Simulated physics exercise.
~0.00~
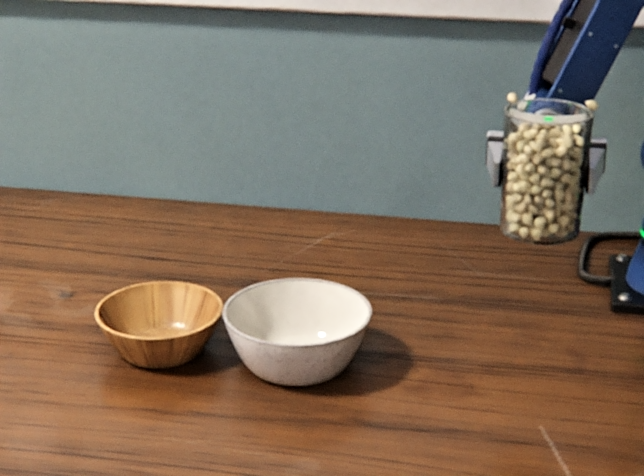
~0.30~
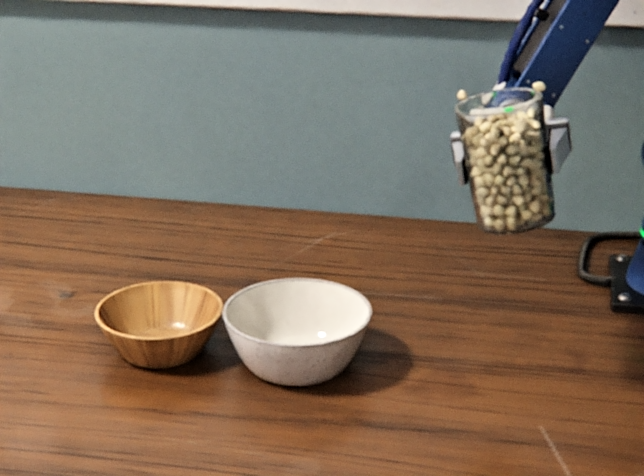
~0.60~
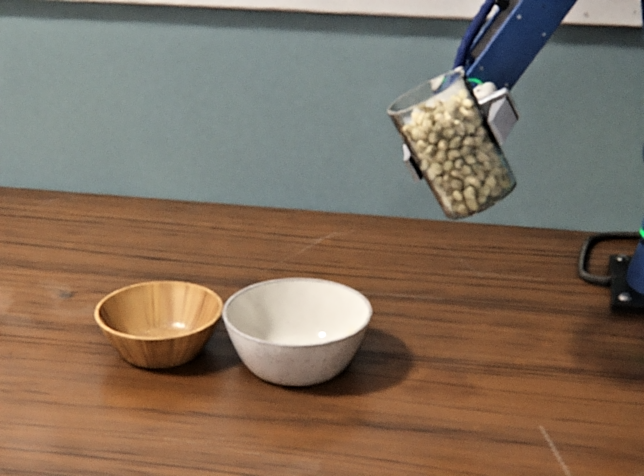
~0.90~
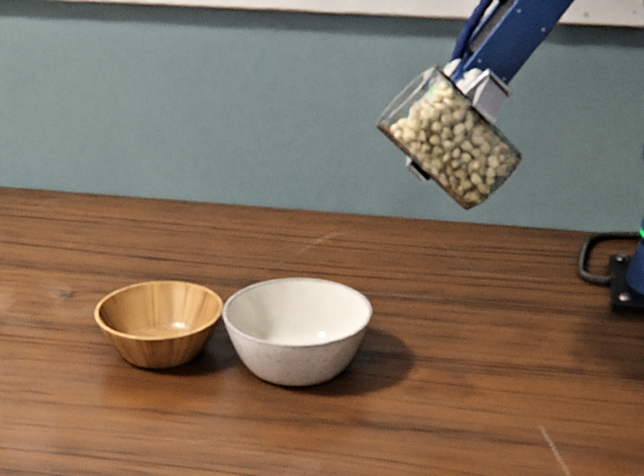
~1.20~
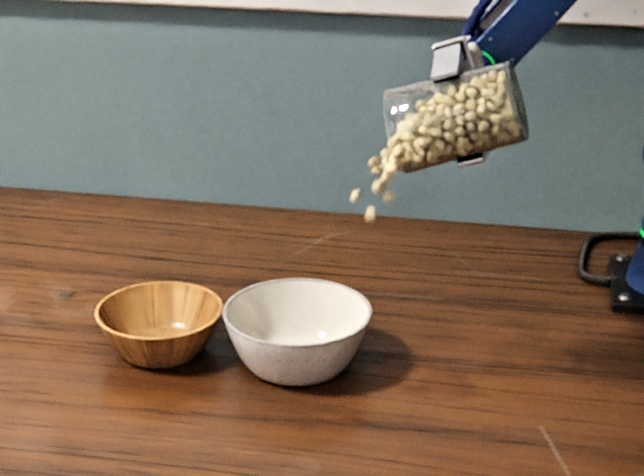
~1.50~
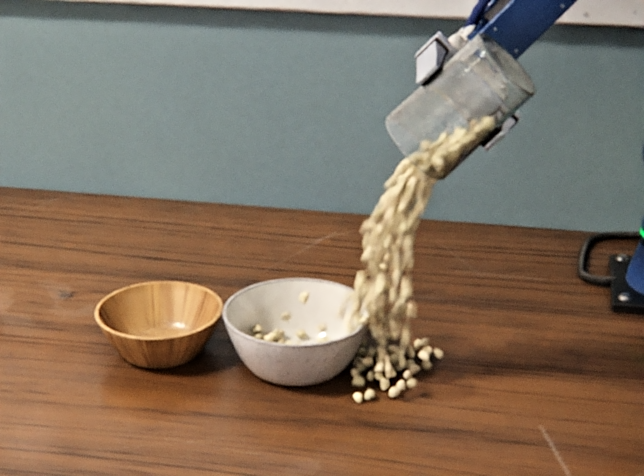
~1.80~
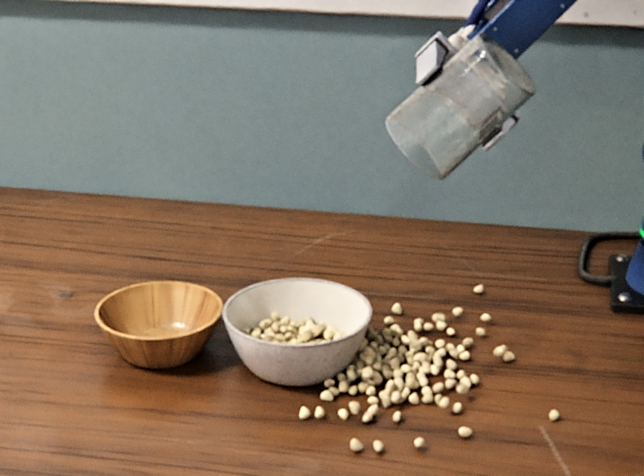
At a dark wooden table with a wooden bowl and a white bowl side by side, a blue robot arm moved a clear cup of pale beans left and tipped it over, pouring some into the white bowl while many others spilled across the tabletop.
